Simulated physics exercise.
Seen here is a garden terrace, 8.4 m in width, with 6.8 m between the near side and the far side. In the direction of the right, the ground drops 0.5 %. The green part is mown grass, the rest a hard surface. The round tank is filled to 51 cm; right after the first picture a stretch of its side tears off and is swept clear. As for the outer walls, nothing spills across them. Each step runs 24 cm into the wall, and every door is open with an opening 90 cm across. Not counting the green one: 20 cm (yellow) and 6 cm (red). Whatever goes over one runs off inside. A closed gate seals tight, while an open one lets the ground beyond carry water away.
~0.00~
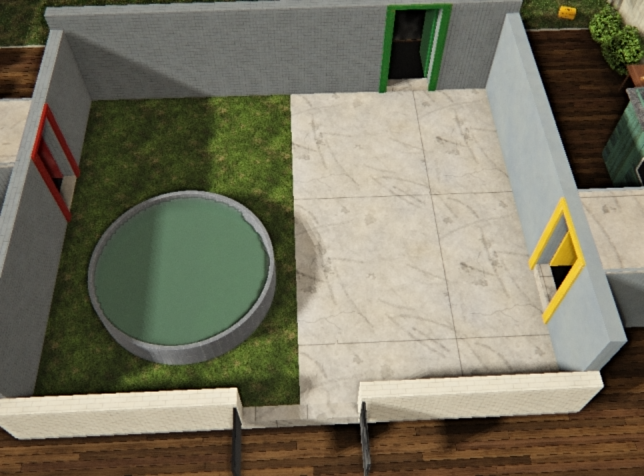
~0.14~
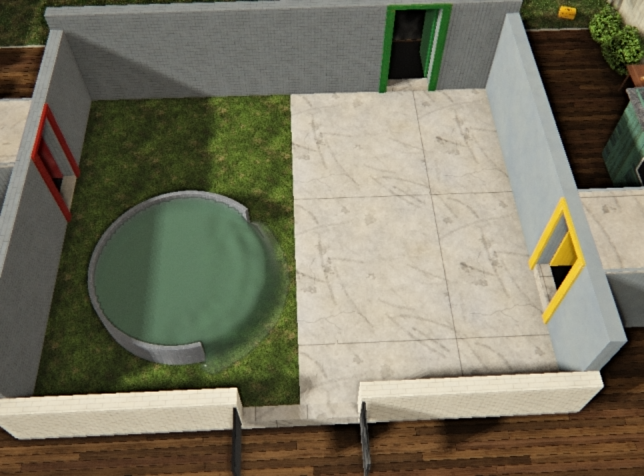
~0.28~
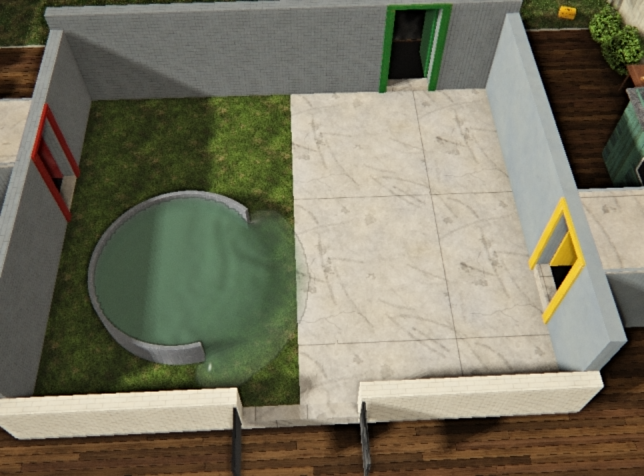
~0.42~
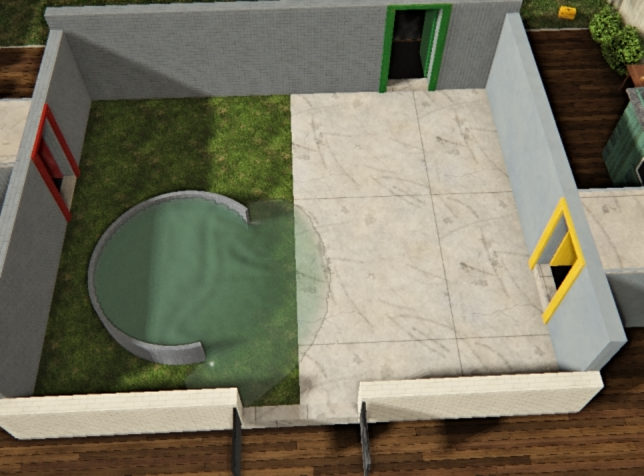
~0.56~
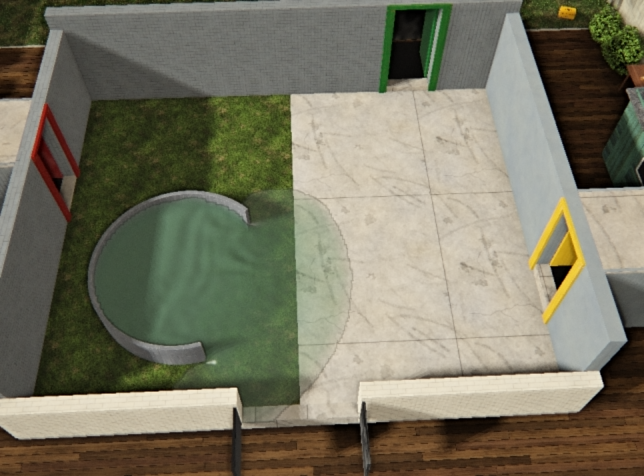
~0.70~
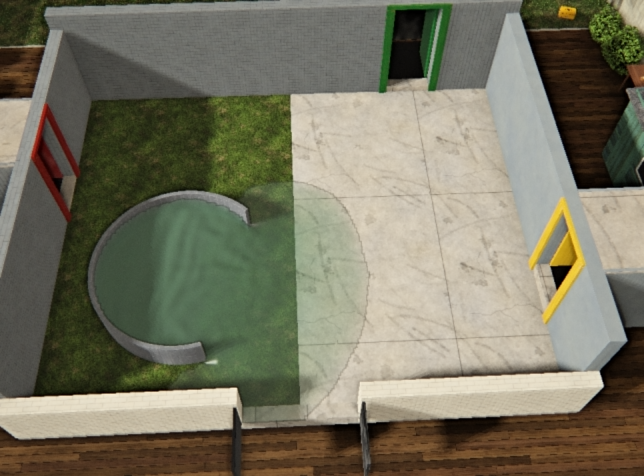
A round tank of green water on a walled terrace losing its right side, water spreading over grass and onto pale paving.
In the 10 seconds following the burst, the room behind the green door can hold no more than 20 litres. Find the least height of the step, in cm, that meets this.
The step would need to be roughly 10 cm high.
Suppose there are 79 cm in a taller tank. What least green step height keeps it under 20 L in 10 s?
The step needs to be some 17 cm.
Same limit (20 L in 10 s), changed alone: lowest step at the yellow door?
Yellow: 19 cm.
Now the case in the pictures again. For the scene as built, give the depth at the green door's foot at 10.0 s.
A ruler would read roughly 10.0 cm.
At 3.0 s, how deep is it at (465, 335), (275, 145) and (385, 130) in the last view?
First spot about 7 cm, second about 1 cm, third about 2 cm.
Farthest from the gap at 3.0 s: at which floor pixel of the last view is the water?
Roughly at (490, 124) in the last view.
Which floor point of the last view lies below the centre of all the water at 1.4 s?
The water is centred around (230, 286) in the last picture's pixels.
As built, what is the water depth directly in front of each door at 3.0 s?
Yellow door 24 cm, green door 1 cm, red door 0 cm.
After 1.4 s water covers 30 % of the floor, deepest (20 cm) near (274, 303); it has not reached the green door.
After 3.0 s water covers 60 % of the floor, deepest (36 cm) near (558, 392); it has not reached the green door.
After 10.0 s water covers 80 % of the floor, deepest (11 cm) near (498, 157); 10 cm at the green door, 5 litres in over its 12 cm step.
At the green door as built, the water arrived by 3.1 s and peaked near 14 cm at 7.4 s.
With a step of 8.5 cm, 34 litres would have come in within the 10 s; with 11.5 cm, 7 litres. So under 20 litres takes about 10 cm.
